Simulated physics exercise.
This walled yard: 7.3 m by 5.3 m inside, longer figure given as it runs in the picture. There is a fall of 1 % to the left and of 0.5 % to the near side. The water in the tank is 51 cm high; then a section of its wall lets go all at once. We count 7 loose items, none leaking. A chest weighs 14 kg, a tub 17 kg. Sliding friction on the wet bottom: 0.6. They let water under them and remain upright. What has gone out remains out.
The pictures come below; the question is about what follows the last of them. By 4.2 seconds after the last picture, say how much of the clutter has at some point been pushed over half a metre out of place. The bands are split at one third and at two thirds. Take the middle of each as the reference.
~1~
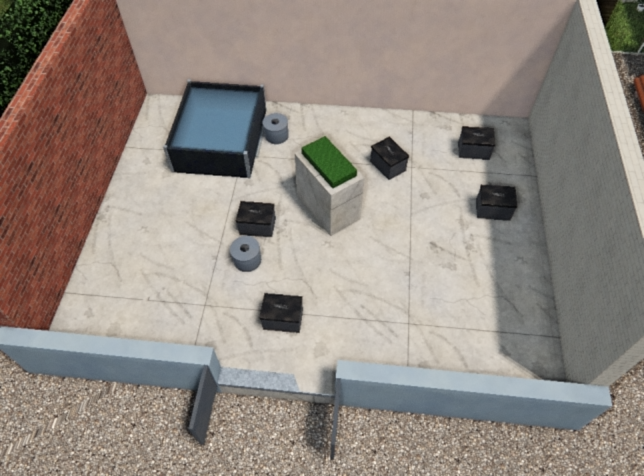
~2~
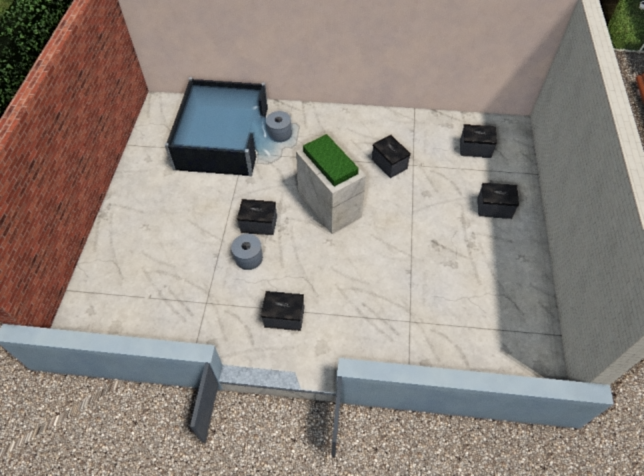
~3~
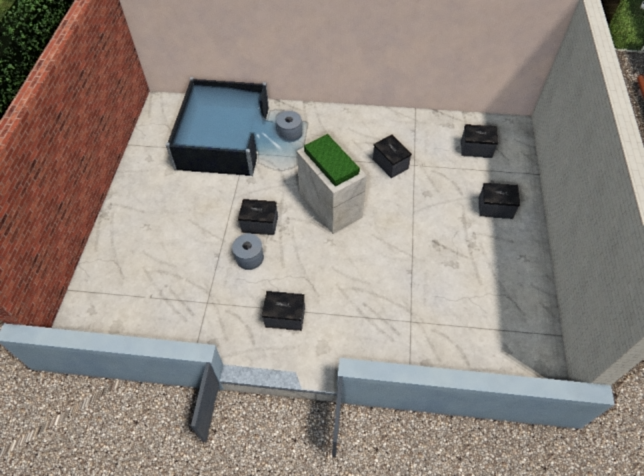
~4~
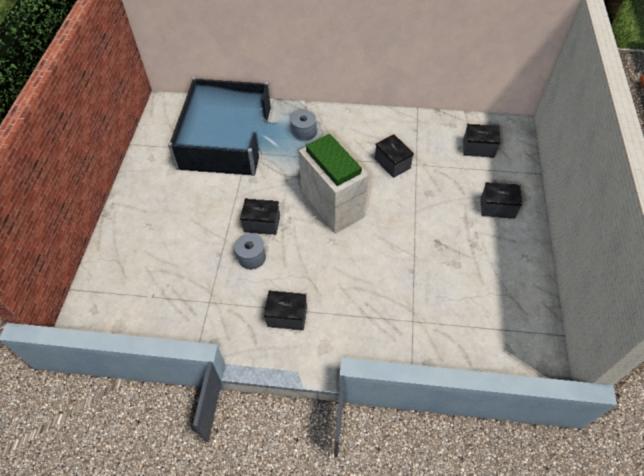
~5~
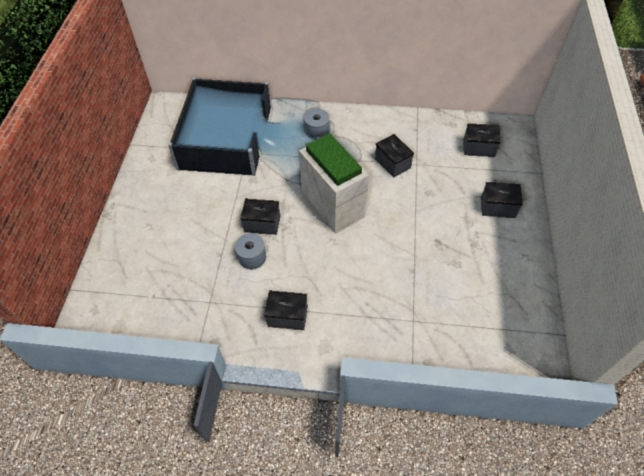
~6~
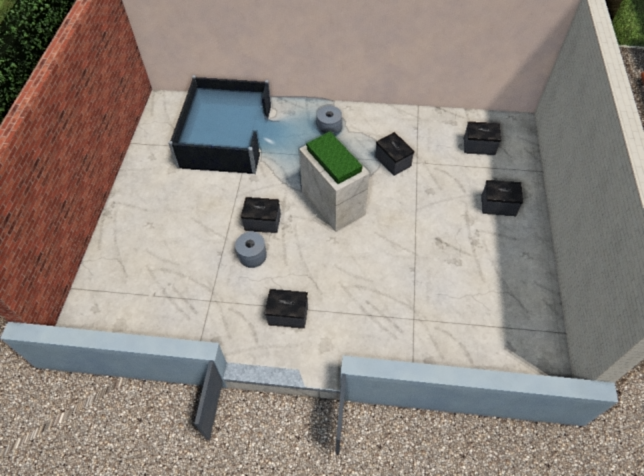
It falls between one and two thirds.
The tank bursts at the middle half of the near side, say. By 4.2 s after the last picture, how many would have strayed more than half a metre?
Result: 1.
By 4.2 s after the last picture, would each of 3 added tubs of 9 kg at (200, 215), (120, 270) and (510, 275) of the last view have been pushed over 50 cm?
First stays inside, second stays inside, third stays inside.
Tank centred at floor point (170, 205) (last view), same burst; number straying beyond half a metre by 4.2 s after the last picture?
Then the count would be 1.
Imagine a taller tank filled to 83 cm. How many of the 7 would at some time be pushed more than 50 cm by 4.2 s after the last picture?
With that change, 4 of them.
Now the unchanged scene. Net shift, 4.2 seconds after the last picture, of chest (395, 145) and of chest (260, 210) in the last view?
200 cm, then 0 cm.
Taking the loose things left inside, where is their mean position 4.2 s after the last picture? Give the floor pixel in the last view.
I'd put it close to (397, 210) in the last view.
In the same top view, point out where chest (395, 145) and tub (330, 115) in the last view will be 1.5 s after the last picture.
Approx. (472, 154); approx. (409, 110).
Then, 0.4 s after the last picture 1 of 7 are over 50 cm from their spots; 0 afloat.
Then, 1.5 s after the last picture 2 of 7 are over 50 cm from their spots; 0 afloat.
Then, 2.8 s after the last picture 3 of 7 are over 50 cm from their spots; 2 afloat.
Then, 4.2 s after the last picture 3 of 7 are over 50 cm from their spots, and 4 have been at some point; 2 afloat.
